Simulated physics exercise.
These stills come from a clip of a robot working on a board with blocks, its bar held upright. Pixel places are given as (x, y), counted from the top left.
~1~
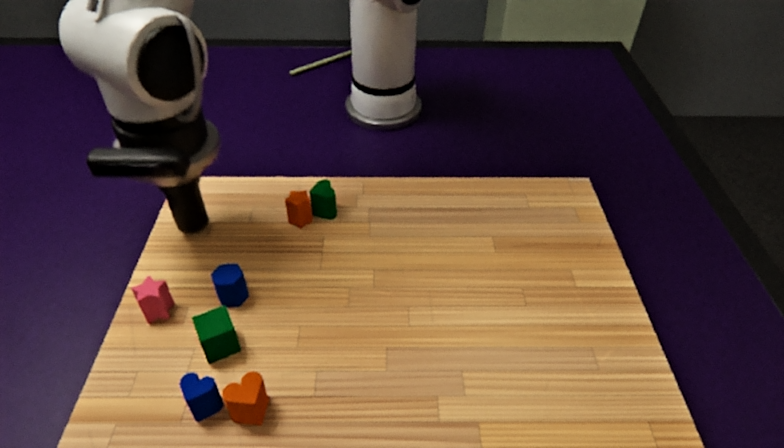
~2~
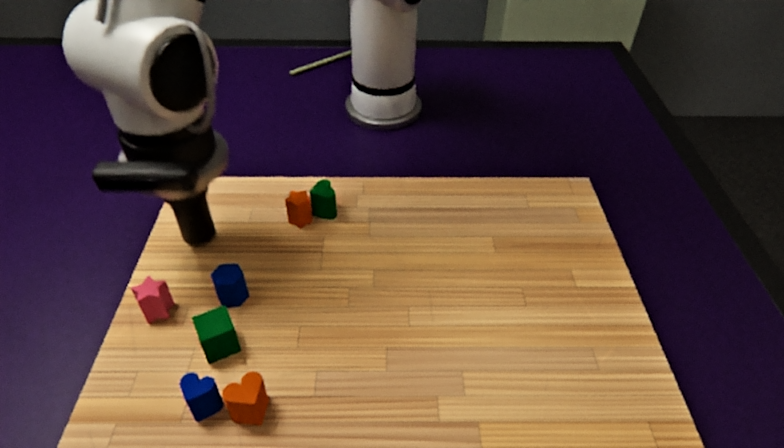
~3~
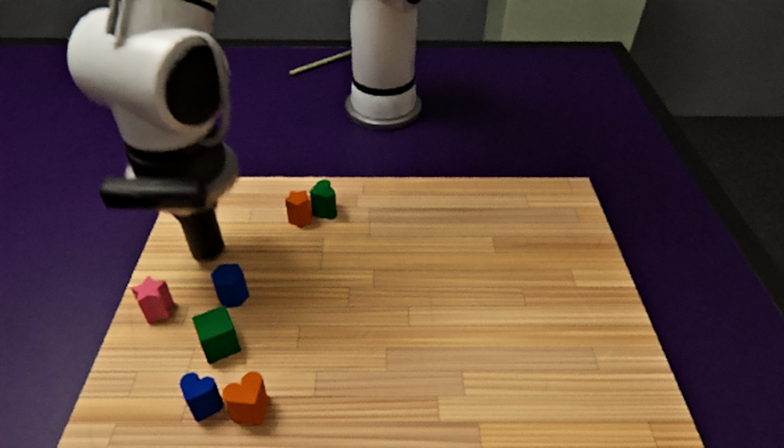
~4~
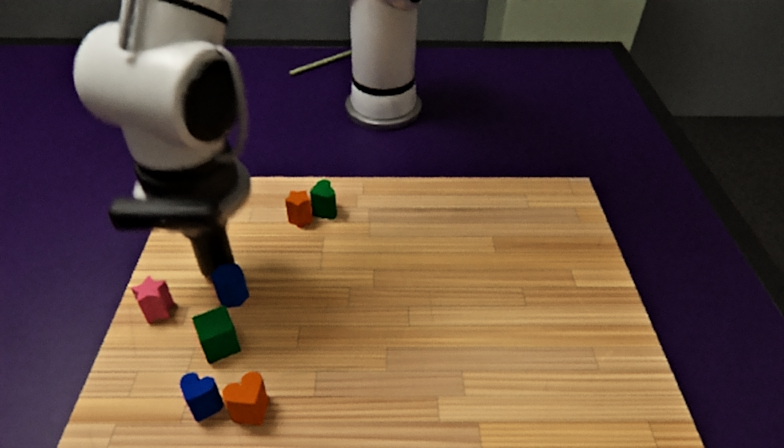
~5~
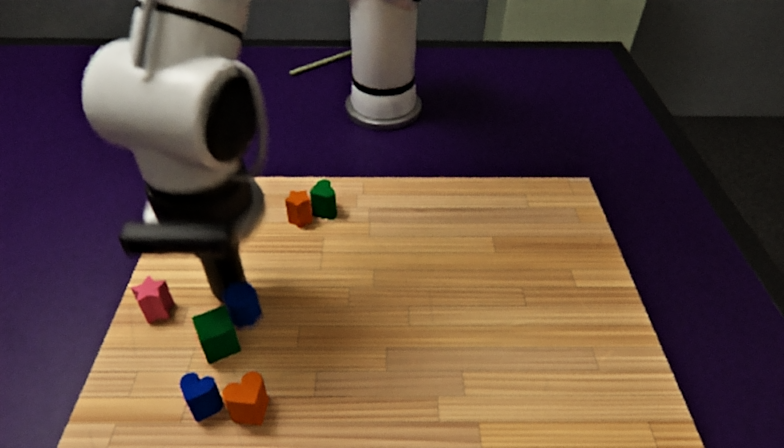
On a wooden board over a purple surface, several coloured blocks sit mostly toward the left while a white robot arm holds a dark bar near the upper left. The arm moves down and slightly right through open space, then reaches the blue block and nudges it a little down and right.
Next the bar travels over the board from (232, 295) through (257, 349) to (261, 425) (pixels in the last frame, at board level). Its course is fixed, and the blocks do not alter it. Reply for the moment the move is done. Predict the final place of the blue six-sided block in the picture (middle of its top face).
I'd guess (295, 381).
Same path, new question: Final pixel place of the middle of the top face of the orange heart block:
At pixel (228, 433).
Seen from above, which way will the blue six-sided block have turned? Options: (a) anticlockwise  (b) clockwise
Option a.
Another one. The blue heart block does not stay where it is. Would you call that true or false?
That claim is false.
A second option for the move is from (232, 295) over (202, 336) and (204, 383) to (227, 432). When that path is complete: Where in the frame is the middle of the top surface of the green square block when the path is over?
At the end it should sit near (262, 414).
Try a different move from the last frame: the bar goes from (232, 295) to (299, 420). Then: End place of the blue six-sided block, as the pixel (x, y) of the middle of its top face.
Near (334, 406).
The first path, step by step. One third of the way, bar (251, 321); blue six-sided block (264, 330).
Two thirds of the way, bar (256, 366); green square block (211, 325); blue six-sided block (285, 364), turned 70° anticlockwise.
At the end, bar (259, 418); blue heart block in place; green square block (211, 325); blue six-sided block (295, 381), turned 140° anticlockwise; orange heart block (228, 433), turned 70° clockwise.
